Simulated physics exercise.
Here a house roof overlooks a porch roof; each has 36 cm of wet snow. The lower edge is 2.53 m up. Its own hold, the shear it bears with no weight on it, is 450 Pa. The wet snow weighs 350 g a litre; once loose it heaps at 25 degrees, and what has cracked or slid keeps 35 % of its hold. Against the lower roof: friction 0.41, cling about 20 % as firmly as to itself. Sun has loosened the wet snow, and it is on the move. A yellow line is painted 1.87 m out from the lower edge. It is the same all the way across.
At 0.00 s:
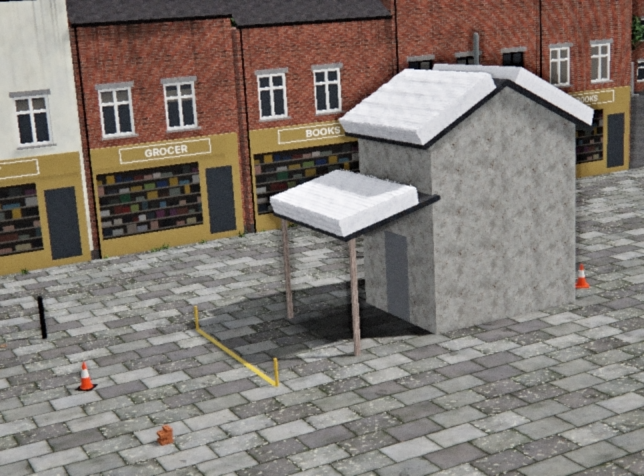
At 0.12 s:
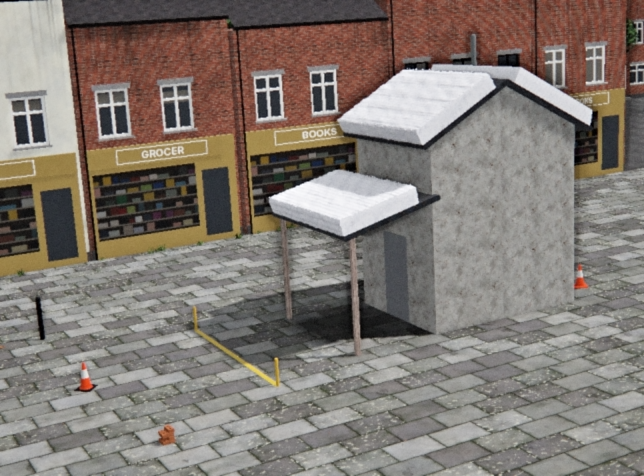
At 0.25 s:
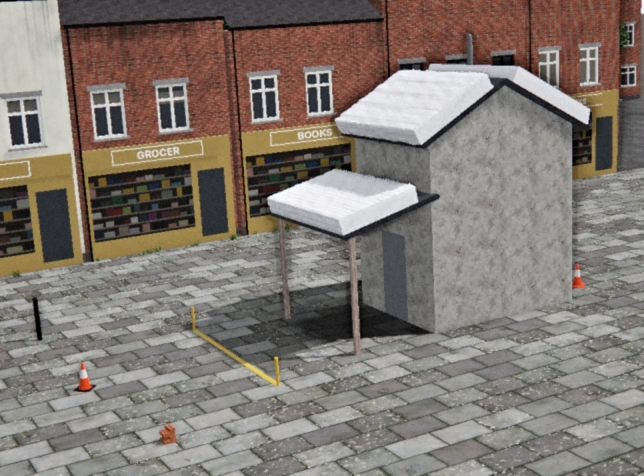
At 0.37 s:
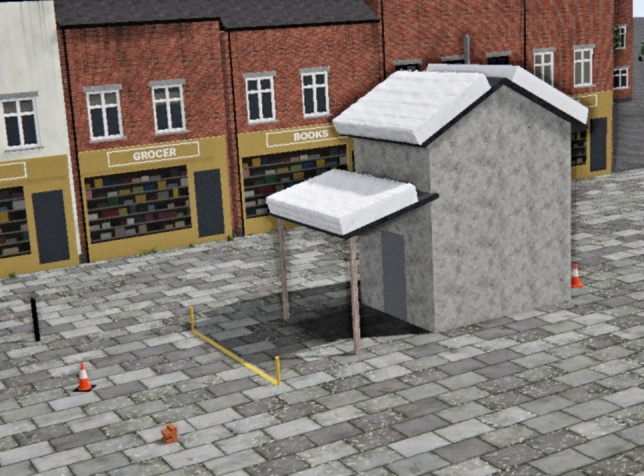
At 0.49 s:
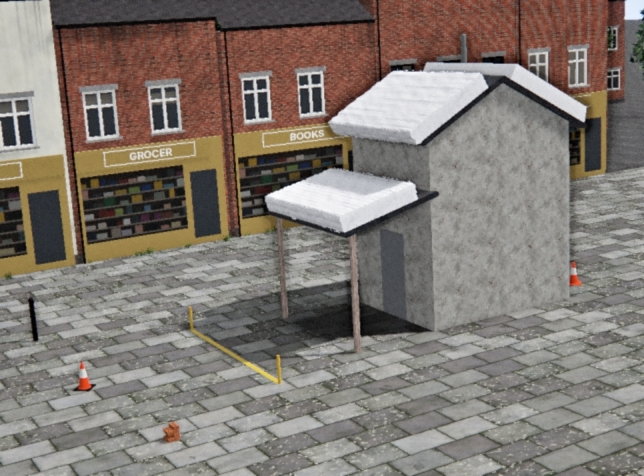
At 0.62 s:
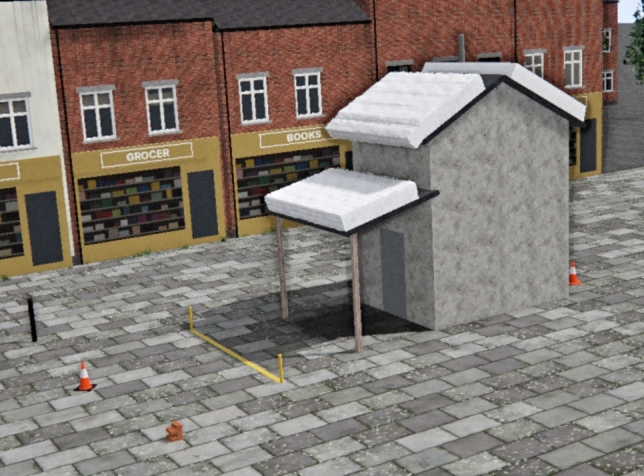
In a paved square lined with brick shops, a small grey building has white snow on its main roof and lower porch roof; the view shifts slightly as the upper snow slides very slightly down toward the porch.
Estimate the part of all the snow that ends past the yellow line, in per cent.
The part of all the snow that ends past the yellow line is near 7 %.
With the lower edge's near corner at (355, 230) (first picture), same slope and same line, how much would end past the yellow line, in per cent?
Then about 12 %.
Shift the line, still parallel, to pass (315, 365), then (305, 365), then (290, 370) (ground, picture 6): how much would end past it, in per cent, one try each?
In that order: 25 %, 20 %, 16 %.
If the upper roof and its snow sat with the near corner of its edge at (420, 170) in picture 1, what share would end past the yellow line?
In that case some 0 per cent.
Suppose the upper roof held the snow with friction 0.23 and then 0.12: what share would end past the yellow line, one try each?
In turn about 20 %, 30 %.
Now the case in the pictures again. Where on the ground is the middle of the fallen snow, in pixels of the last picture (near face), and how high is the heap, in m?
Around (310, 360); it stands about 0.4 m.
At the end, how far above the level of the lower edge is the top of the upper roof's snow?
About 0.9 m.
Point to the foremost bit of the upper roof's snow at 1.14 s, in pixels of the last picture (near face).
Around (384, 191).
After 1.14 s, none is below the lower edge and 0 % is past the line.
After 1.76 s, none is below the lower edge and 0 % is past the line.
After 2.38 s, 6 % is below the lower edge and 0 % is past the line.
After 3.00 s, 38 % is below the lower edge and 0 % is past the line.
After 5.40 s, at the end, 49 % is below the lower edge and 7 % is past the line.
